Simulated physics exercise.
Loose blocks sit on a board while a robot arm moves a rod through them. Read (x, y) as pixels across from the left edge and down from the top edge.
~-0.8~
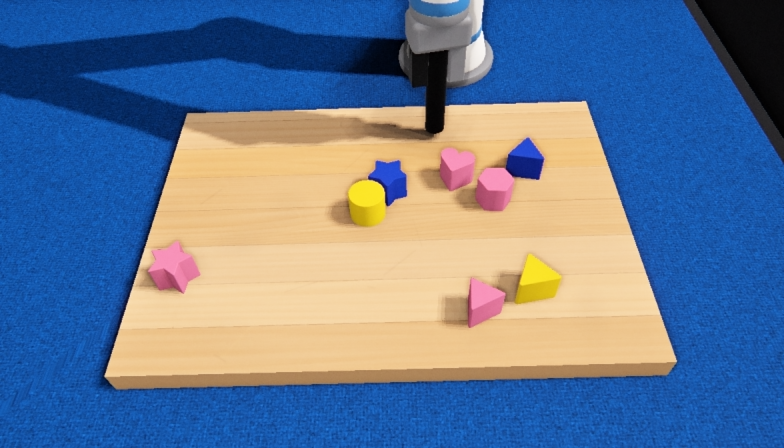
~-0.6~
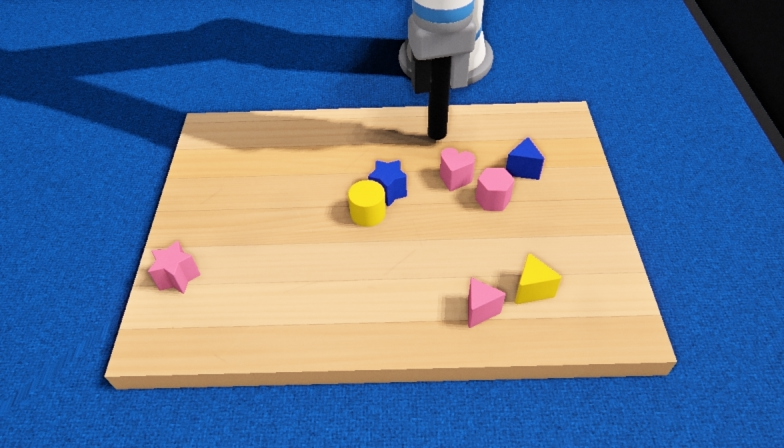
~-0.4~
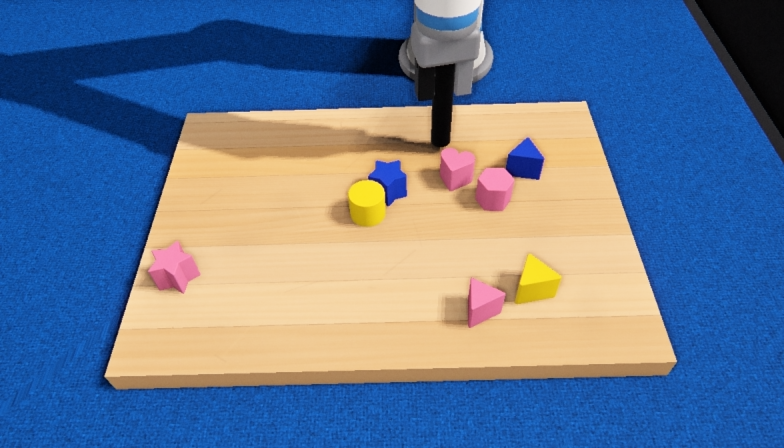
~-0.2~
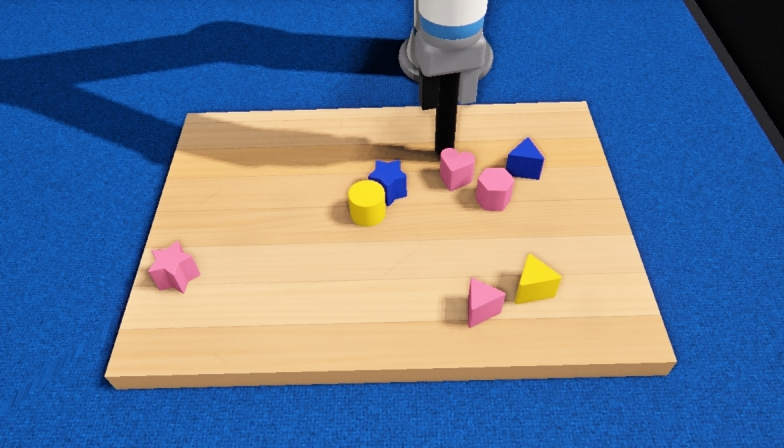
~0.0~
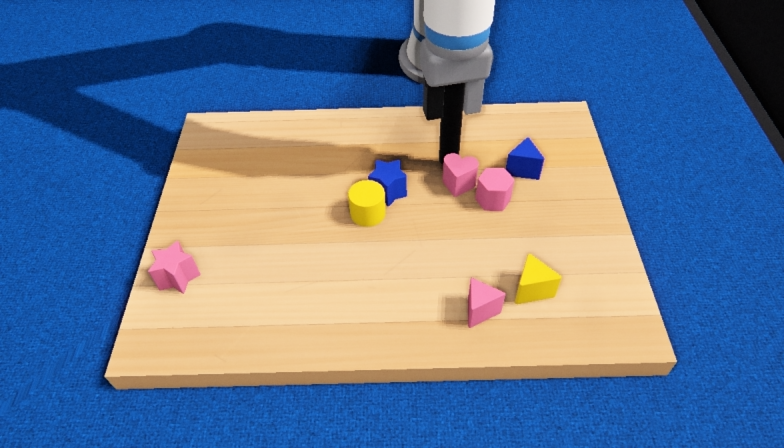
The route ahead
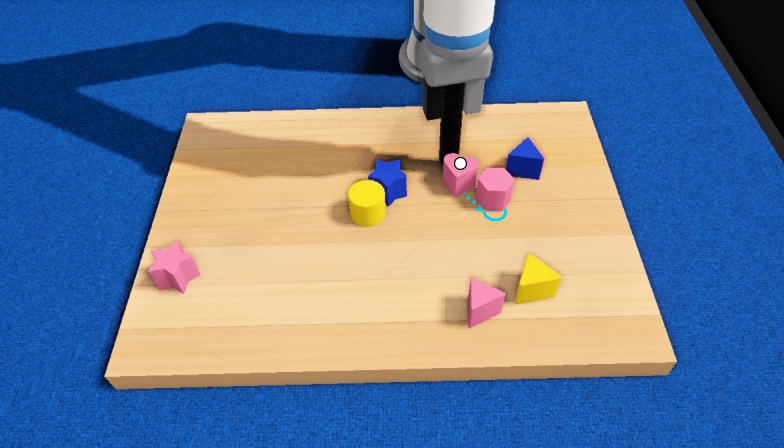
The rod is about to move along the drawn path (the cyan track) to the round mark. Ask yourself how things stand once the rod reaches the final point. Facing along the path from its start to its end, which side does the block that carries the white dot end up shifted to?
It's set to shift right.
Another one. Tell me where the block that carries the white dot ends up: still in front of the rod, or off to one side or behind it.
Left aside or behind.
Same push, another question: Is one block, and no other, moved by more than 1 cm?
Going by the path, no.
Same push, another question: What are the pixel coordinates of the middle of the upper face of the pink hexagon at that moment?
Its top middle will sit at (528, 189).
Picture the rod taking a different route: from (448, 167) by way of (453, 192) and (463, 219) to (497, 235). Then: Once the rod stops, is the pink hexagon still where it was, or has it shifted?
If the rod follows that path, the pink hexagon ends up shifted.
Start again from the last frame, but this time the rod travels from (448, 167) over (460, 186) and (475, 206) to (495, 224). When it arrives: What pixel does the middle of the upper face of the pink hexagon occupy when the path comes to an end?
Around pixel (516, 189).
Drawn move, from (448, 167) through (458, 184) and (472, 201) to (495, 212); the dot is on the pink heart-shaped block.
The first path, step by step. Halfway along, rod at (465, 185); pink heart-shaped block at (473, 188), turned 30° anticlockwise; pink hexagon at (506, 185), turned 35° anticlockwise.
At the end, rod at (496, 204); pink heart-shaped block at (491, 207); pink hexagon at (528, 189), turned 70° anticlockwise; blue triangle still.
